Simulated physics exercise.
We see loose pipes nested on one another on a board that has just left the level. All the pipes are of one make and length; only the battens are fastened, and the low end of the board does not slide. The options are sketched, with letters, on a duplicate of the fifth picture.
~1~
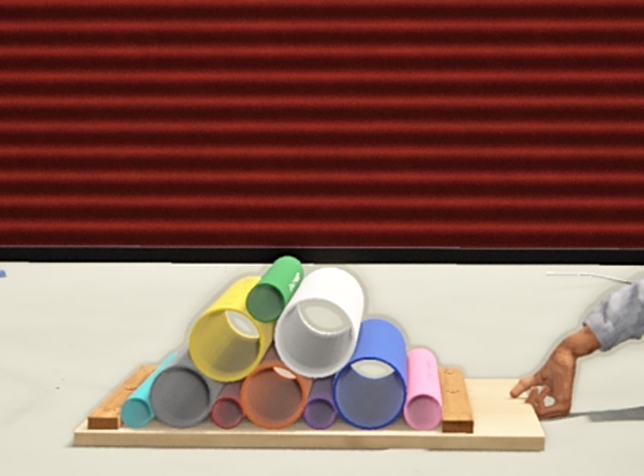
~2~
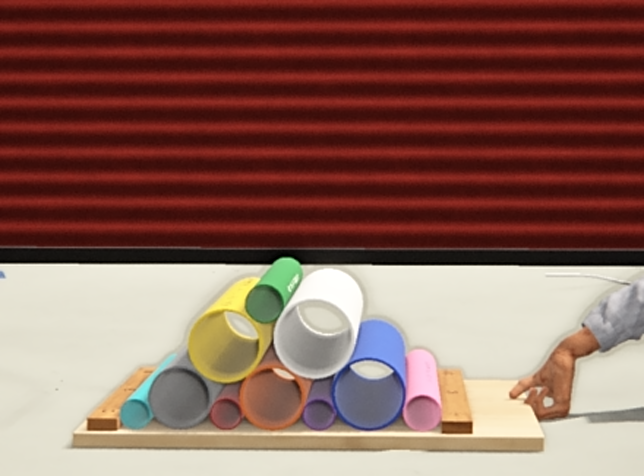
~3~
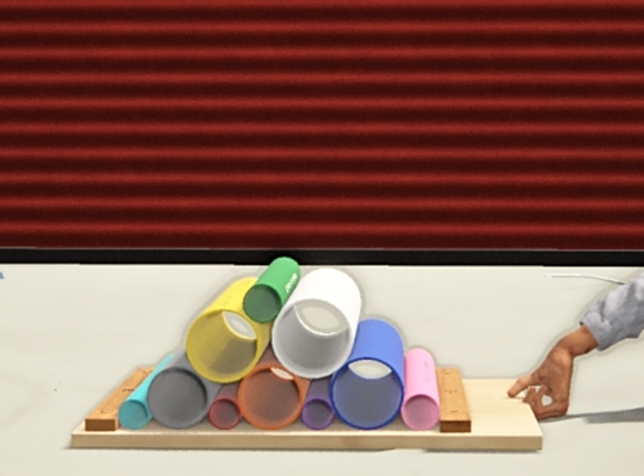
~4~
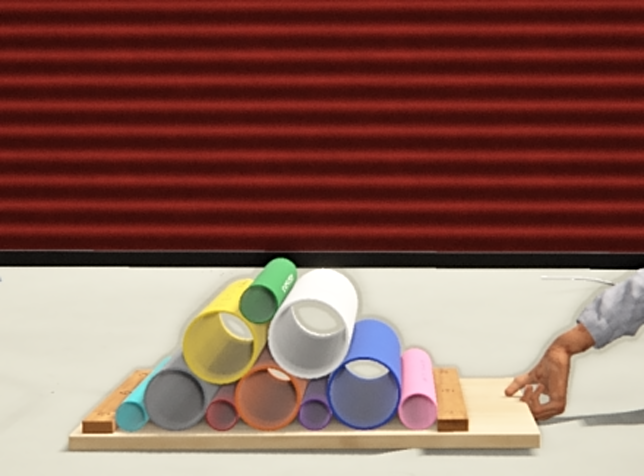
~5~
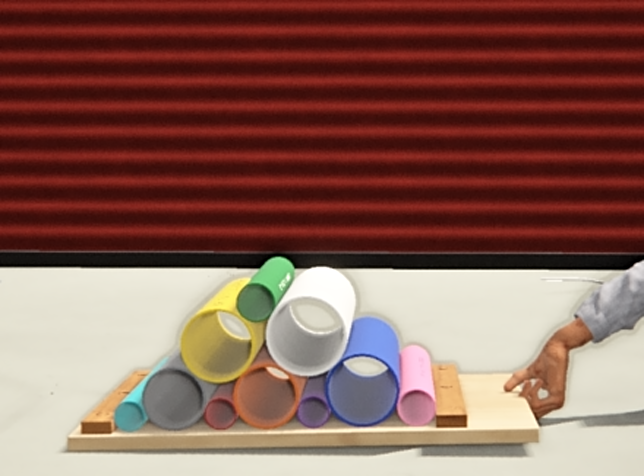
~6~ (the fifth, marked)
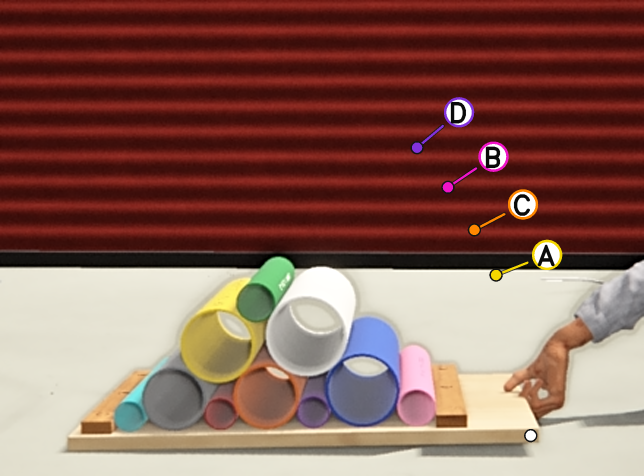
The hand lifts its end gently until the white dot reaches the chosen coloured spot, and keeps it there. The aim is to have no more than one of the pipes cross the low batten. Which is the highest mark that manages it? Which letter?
The last mark within the limit is B.
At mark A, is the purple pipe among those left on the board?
Yes, with A.
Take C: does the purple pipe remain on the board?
Yes.
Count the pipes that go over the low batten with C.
It comes to none.
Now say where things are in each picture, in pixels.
Blue pipe (370, 393); pink pipe (424, 412); white pipe (315, 337), in the first frame.
White pipe (315, 338); yellow pipe (226, 345), in the second frame.
Board (315, 404); blue pipe (367, 394); pink pipe (421, 412), in the third frame.
Board (312, 405); grey pipe (176, 399), in the fourth frame.
Board (311, 403); grey pipe (174, 399), in the fifth frame.
On the marked copy, A at (496, 275); B at (448, 188); C at (474, 230); D at (417, 148); the white dot at (531, 436).
Following B. Soon after the start, board at 19°.
Later, board at 34°.
In the end, board at 34°, none over the low batten.
As for the rest, A none over the low batten; C none over the low batten; D three over the low batten (white, yellow, green).
